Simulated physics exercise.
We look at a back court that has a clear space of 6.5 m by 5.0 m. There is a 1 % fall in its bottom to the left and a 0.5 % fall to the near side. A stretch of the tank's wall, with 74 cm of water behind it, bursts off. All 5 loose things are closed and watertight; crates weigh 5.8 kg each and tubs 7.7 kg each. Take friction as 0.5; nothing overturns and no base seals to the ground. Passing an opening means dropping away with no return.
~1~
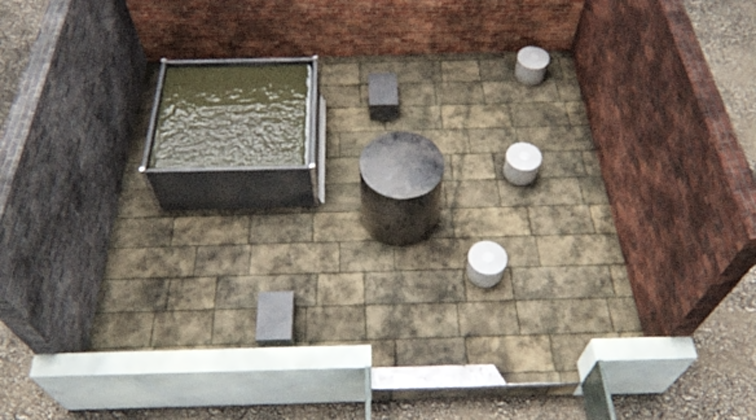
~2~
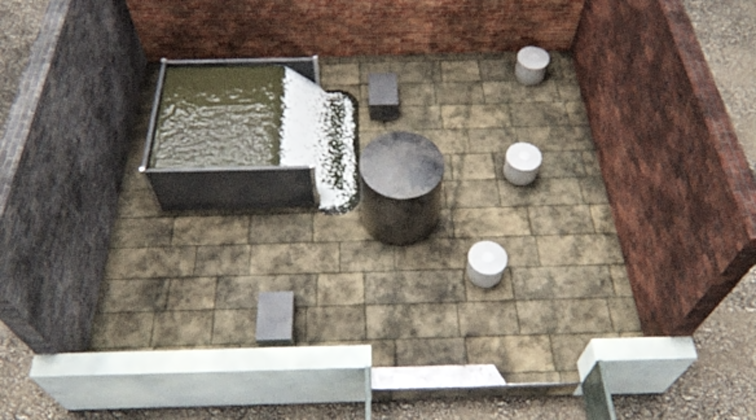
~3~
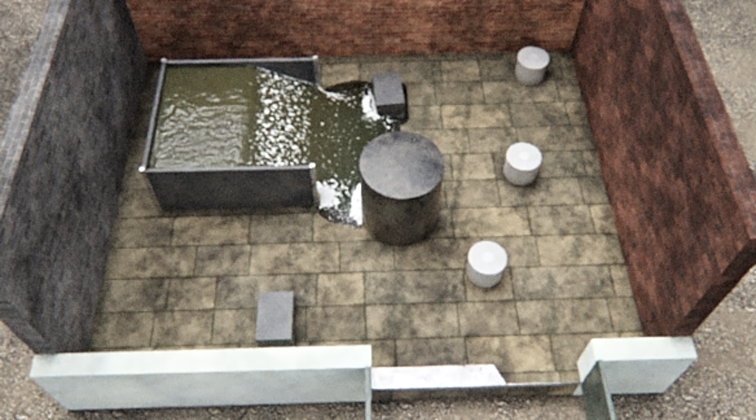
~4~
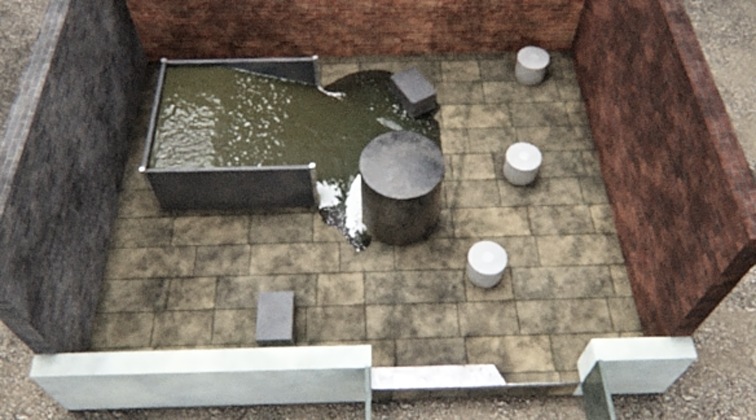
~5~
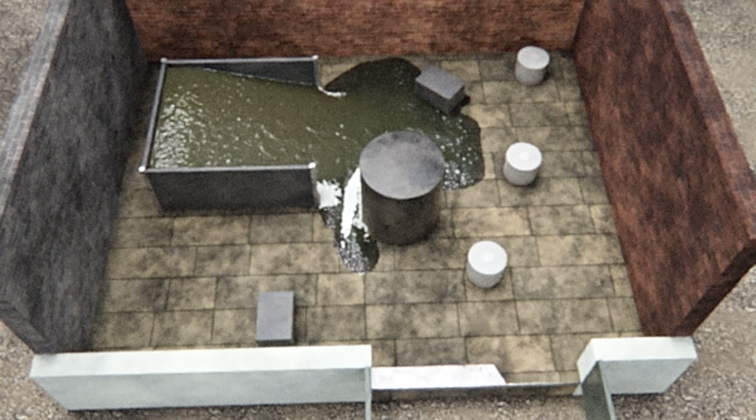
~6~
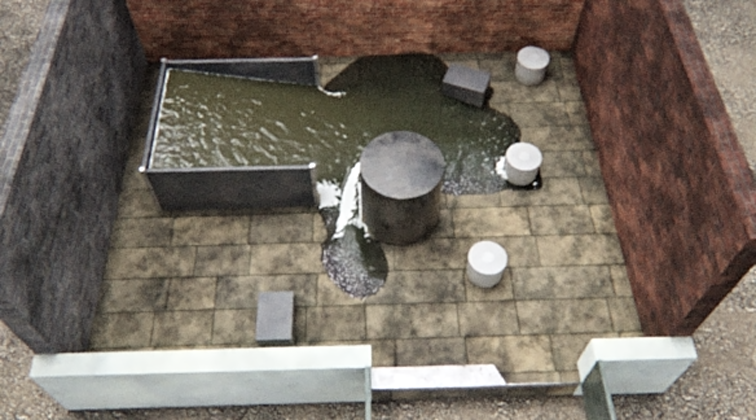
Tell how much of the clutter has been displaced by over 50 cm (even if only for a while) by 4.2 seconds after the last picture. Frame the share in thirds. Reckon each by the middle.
The count will reach two thirds or more.
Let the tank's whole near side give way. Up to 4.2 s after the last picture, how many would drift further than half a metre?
Then 2.
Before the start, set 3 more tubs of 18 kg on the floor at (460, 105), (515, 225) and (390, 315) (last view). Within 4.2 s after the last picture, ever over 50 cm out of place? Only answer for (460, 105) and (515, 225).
In that order: More, over.
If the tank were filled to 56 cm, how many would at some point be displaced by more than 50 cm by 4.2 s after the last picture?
That would make 5 of them.
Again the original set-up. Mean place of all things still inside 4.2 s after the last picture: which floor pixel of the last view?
The centre is close to (381, 259).
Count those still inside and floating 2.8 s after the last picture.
2.
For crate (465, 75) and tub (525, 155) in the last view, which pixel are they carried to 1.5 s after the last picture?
First one near (577, 61), second near (602, 239).
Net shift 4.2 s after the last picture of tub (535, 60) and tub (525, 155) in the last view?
The first one 200 cm, the second one gone out.
Then, 0.4 s after the last picture 1 of 5 are over 50 cm from their spots; 0 afloat.
Then, 1.5 s after the last picture 2 of 5 are over 50 cm from their spots; 3 afloat.
Then, 2.8 s after the last picture 4 of 5 are over 50 cm from their spots; 2 afloat.
Then, 4.2 s after the last picture 5 of 5 are over 50 cm from their spots, and 5 have been at some point; 4 afloat.
